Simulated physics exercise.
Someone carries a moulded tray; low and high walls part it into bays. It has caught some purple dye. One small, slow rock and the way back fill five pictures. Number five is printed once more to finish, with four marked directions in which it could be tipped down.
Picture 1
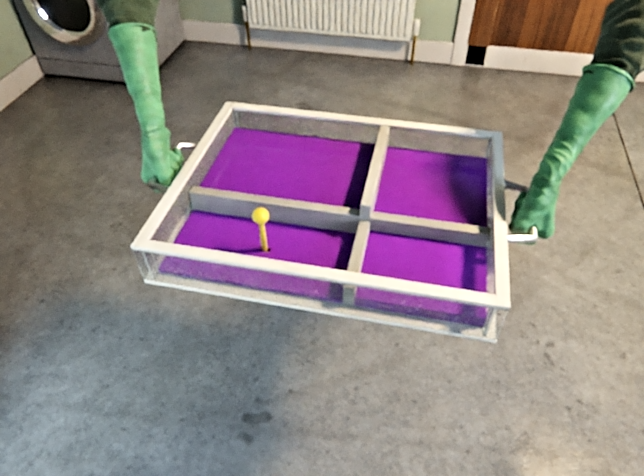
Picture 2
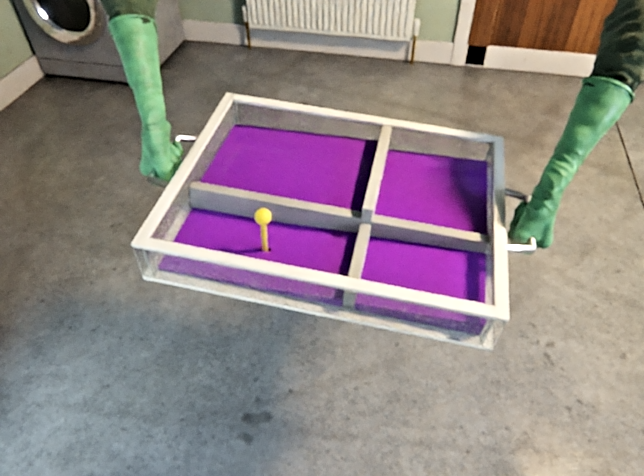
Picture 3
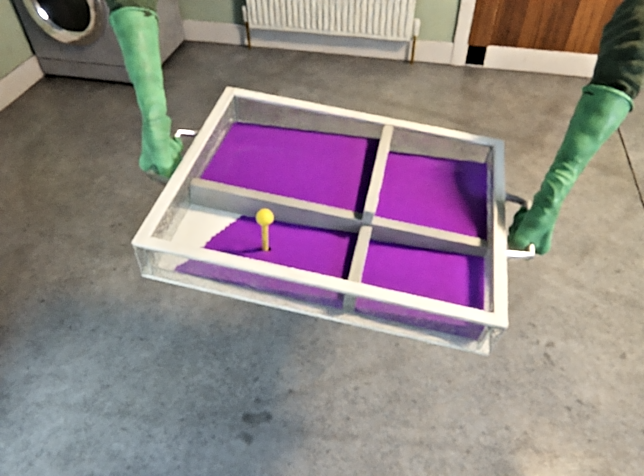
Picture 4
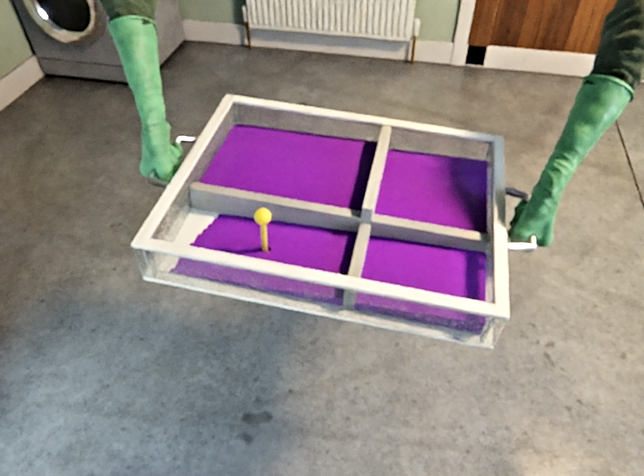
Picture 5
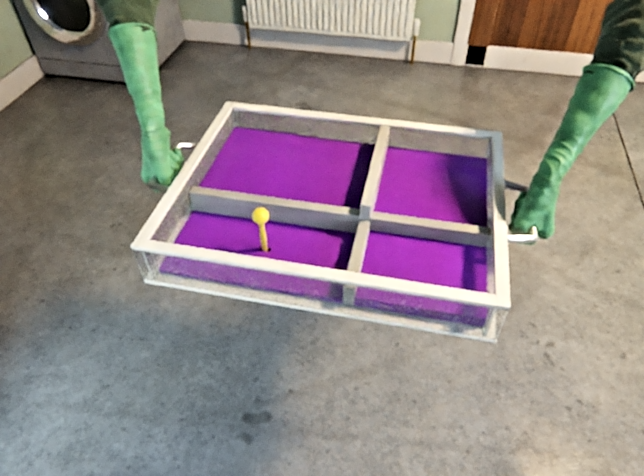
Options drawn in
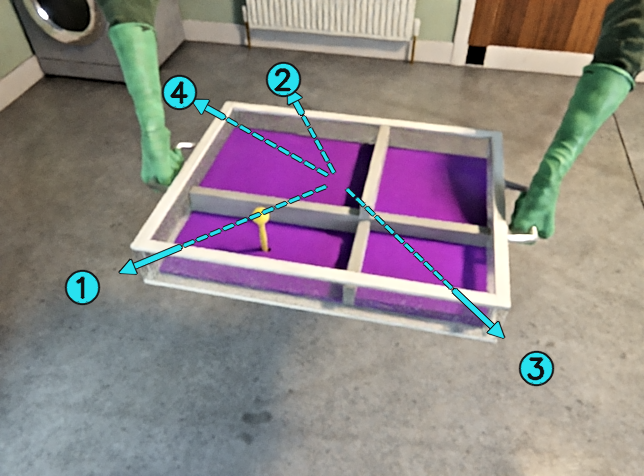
A room with a grey floor, a white radiator and part of a front-loading appliance behind is seen from above by a still camera. Green-gloved hands grip a pale-framed tray by its sides, its four bays holding purple dye, a yellow peg standing in the front left one. The hands tilt it slightly down to the front right, baring that bay's pale left corner, then level it, and purple covers the corner again.
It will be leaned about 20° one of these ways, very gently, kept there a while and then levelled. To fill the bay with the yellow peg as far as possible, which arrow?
Best: 1.
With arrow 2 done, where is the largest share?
The back left bay.
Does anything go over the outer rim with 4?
Yes, some is lost.
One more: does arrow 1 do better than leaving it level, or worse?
It is better.
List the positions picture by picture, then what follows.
In the first picture, the tray is level; deepest in the back left bay, at (293, 170), shallowest in the front left; yellow peg at (261, 216).
The second picture shows tipped about 4° down to the front right; no wall is crossed.
The third picture shows tipped about 6° down to the front right; no wall is crossed; yellow peg at (265, 217).
The fourth picture shows tipped about 3° down to the front right; no wall is crossed.
In the fifth picture, the tray is level; deepest in the back left bay, at (293, 170), shallowest in the front left; yellow peg at (261, 216).
In cyan, 1 ends at (124, 270); 2 ends at (290, 92); 3 ends at (499, 333); 4 ends at (197, 102).
For arrow 1, about 32 % of the liquid ends in the peg's bay; about 39 % goes over the rim.
For arrow 2, about 12 % of the liquid ends in the peg's bay; about 15 % goes over the rim.
For arrow 3, about 9 % of the liquid ends in the peg's bay; about 41 % goes over the rim.
For arrow 4, about 11 % of the liquid ends in the peg's bay; about 20 % goes over the rim.
